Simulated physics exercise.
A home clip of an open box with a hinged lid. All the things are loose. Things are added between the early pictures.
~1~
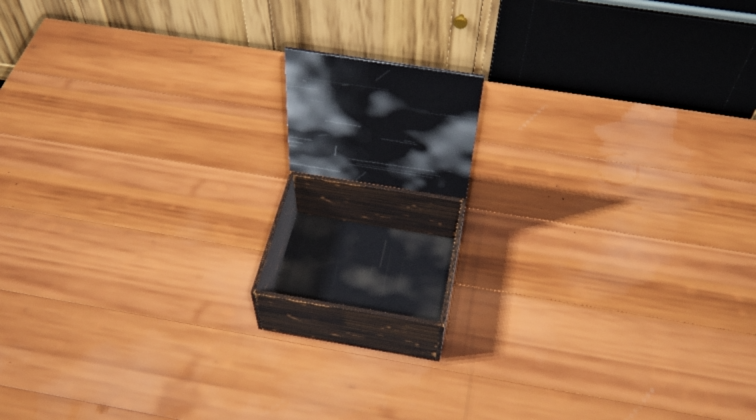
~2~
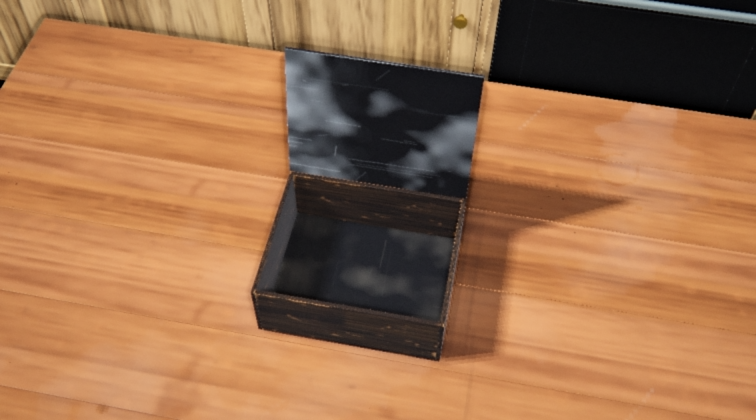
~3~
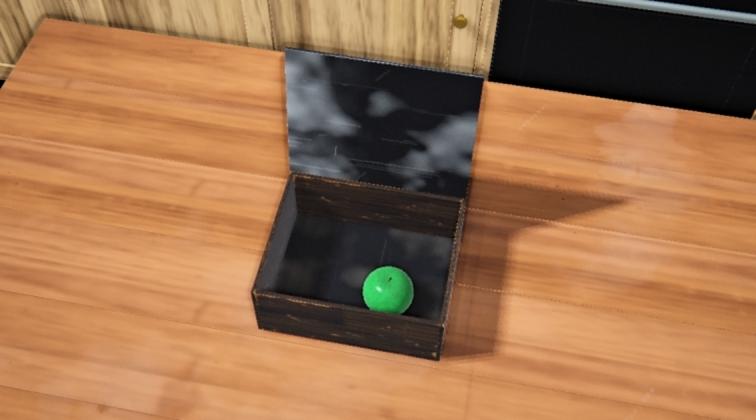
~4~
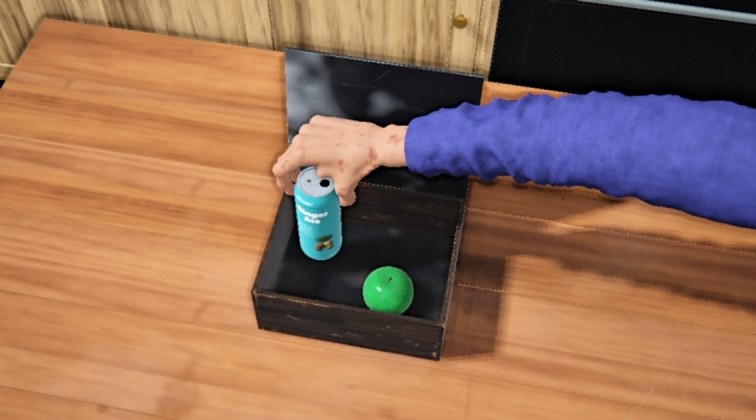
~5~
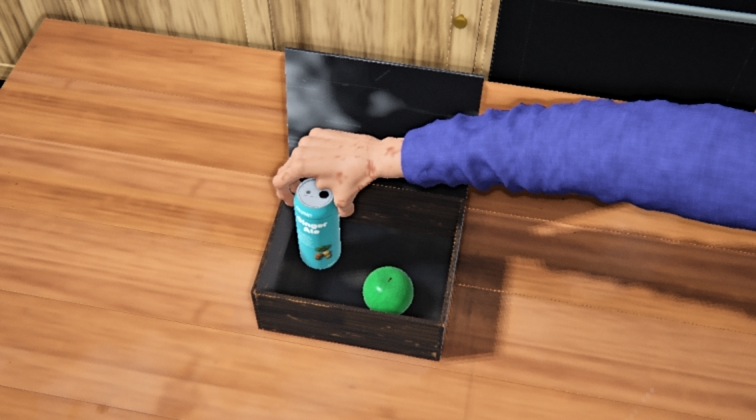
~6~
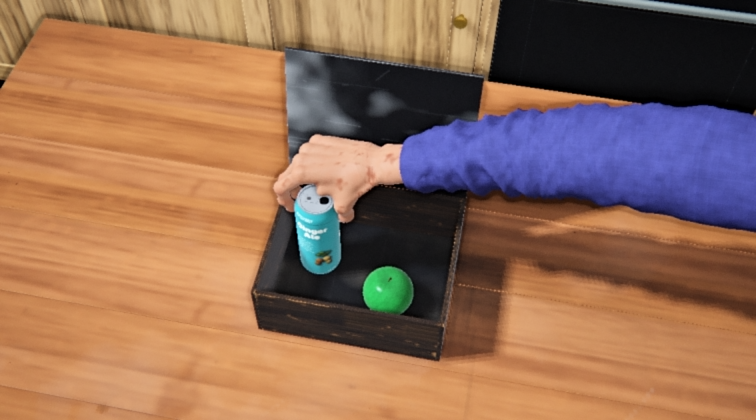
On a wooden counter, an open dark box holding a green apple as a hand lowers a turquoise can in beside it.
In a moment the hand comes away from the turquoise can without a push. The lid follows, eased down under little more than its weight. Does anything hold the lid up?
As it turns out, it is held up.
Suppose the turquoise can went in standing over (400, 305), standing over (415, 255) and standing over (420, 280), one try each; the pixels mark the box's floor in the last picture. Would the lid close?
In the first case it stays ajar; in the second case it closes; in the third case it will not close.
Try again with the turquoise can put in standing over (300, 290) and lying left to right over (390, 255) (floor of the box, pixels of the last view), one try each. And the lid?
First try: It will not close; second try: It closes.
Then, 1.10 s later than the last frame, lid starting down.
Then, 1.40 s later than the last frame, lid 75° above the rim.
Then, 1.60 s later than the last frame, lid 57° above the rim.
When it is over, lid 47° above the rim; both as before. End places, in pixels of the last picture, turquoise can near (318, 232).
